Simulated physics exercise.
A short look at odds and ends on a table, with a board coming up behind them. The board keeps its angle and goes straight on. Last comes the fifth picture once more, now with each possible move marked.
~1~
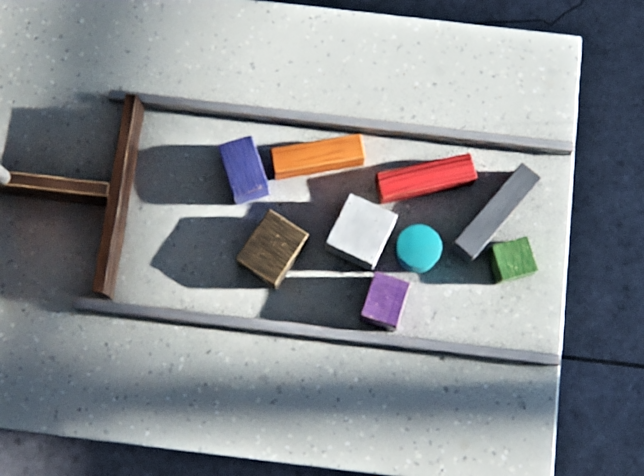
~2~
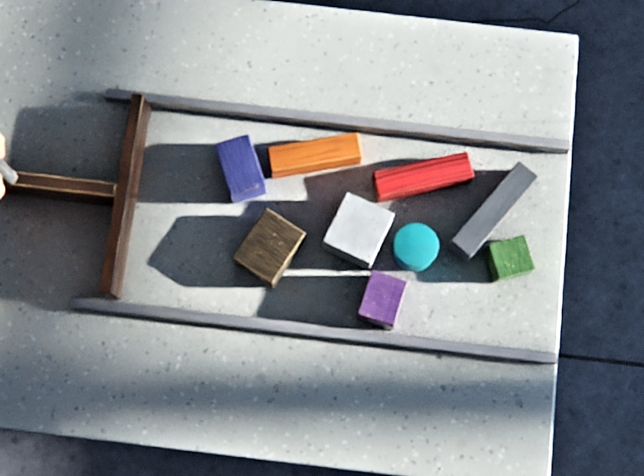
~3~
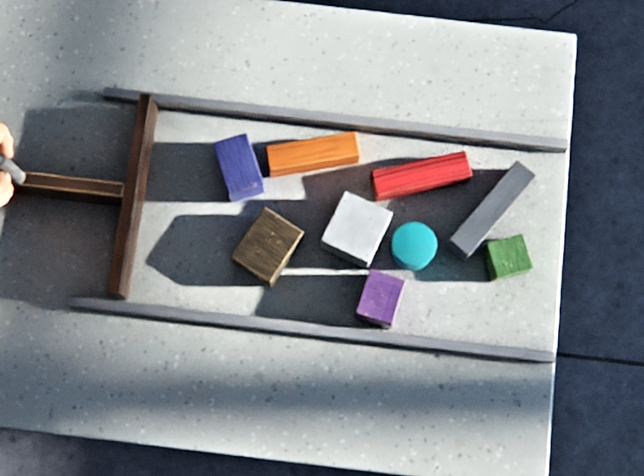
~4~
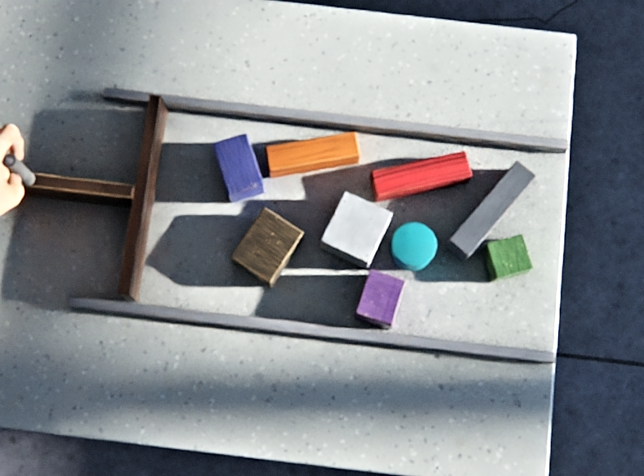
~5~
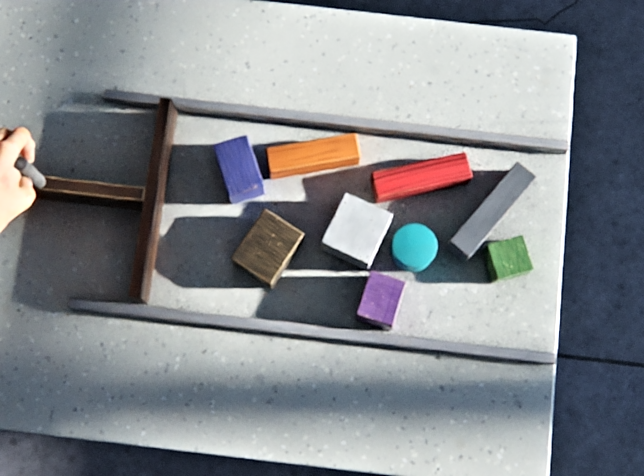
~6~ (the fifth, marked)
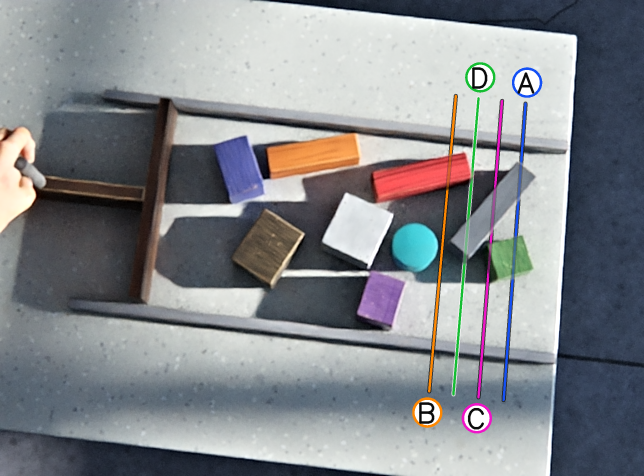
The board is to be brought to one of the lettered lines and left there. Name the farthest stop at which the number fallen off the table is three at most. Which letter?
The farthest such stop is D.
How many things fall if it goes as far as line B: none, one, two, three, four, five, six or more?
In all, three.
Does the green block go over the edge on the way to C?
Yes.
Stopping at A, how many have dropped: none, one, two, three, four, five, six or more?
By then, six or more.
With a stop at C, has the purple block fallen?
By then, no.
On the marked copy, A at (515, 247); B at (443, 239); C at (491, 244); D at (466, 241).
Taking D. A third of the way, board (264, 208); orange stick (363, 160); blue block (294, 184).
Two thirds of the way, board (378, 221); green block (562, 277); grey bar (546, 207).
When it is over, board (467, 231); grey bar over the edge; green block over the edge; three fallen.
As for the rest, A drops six; B is within the limit but short; C drops six.
